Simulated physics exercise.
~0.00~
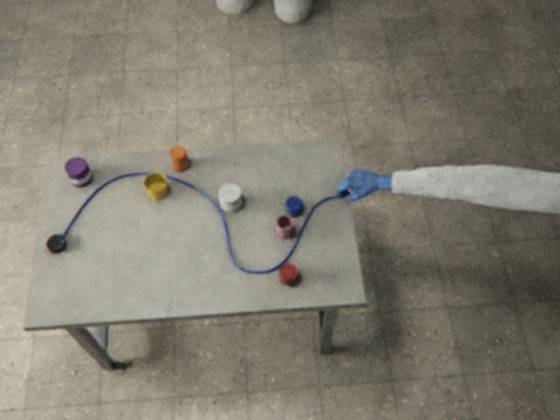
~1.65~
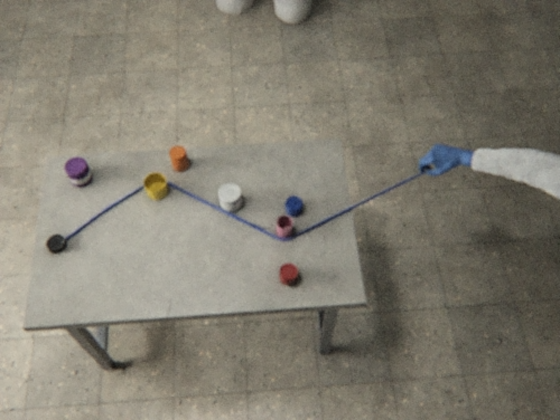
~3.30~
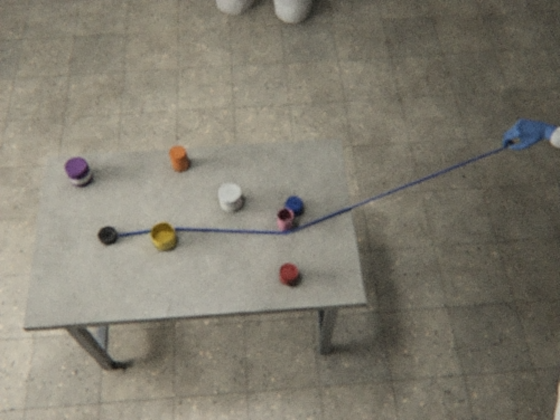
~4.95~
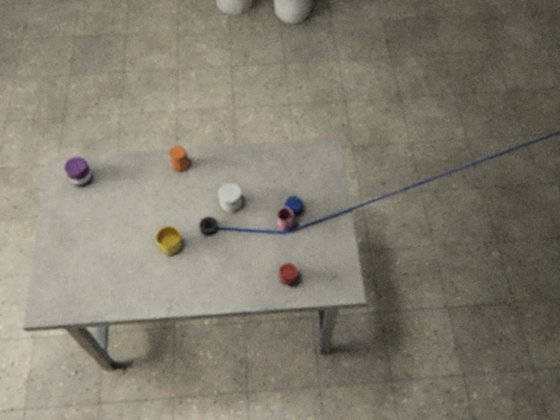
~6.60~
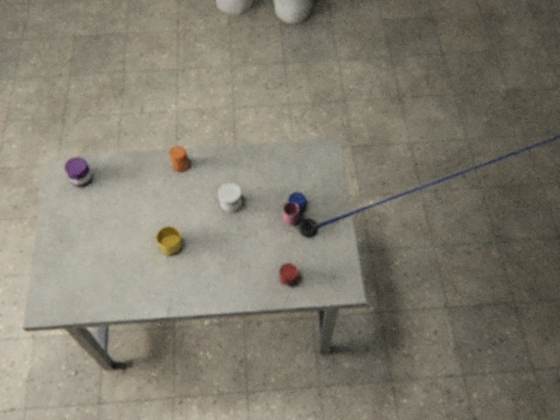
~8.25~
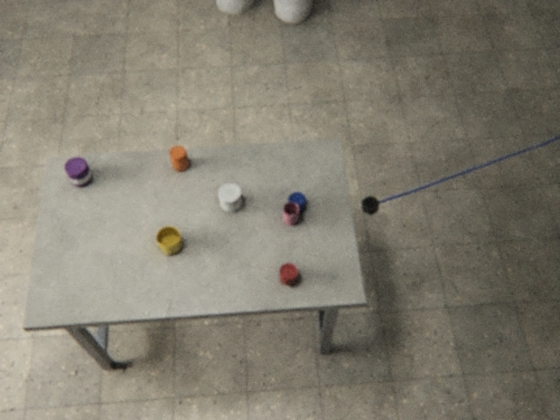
The clip opens on a grey table holding a black reel at the left end and seven colourful containers, with a blue-gloved hand at the right gripping a winding blue cable. The hand pulls away to the right, drawing the cable taut against the yellow mug and the pink cup. The black reel then slides right as the yellow mug is dragged down toward the front. With the hand out of view, the reel leaves the mug behind and reaches the pink cup, which shifts slightly beside the blue pot. Finally the reel clears the table's right edge, hanging on the taut cable, while the containers remain on top.
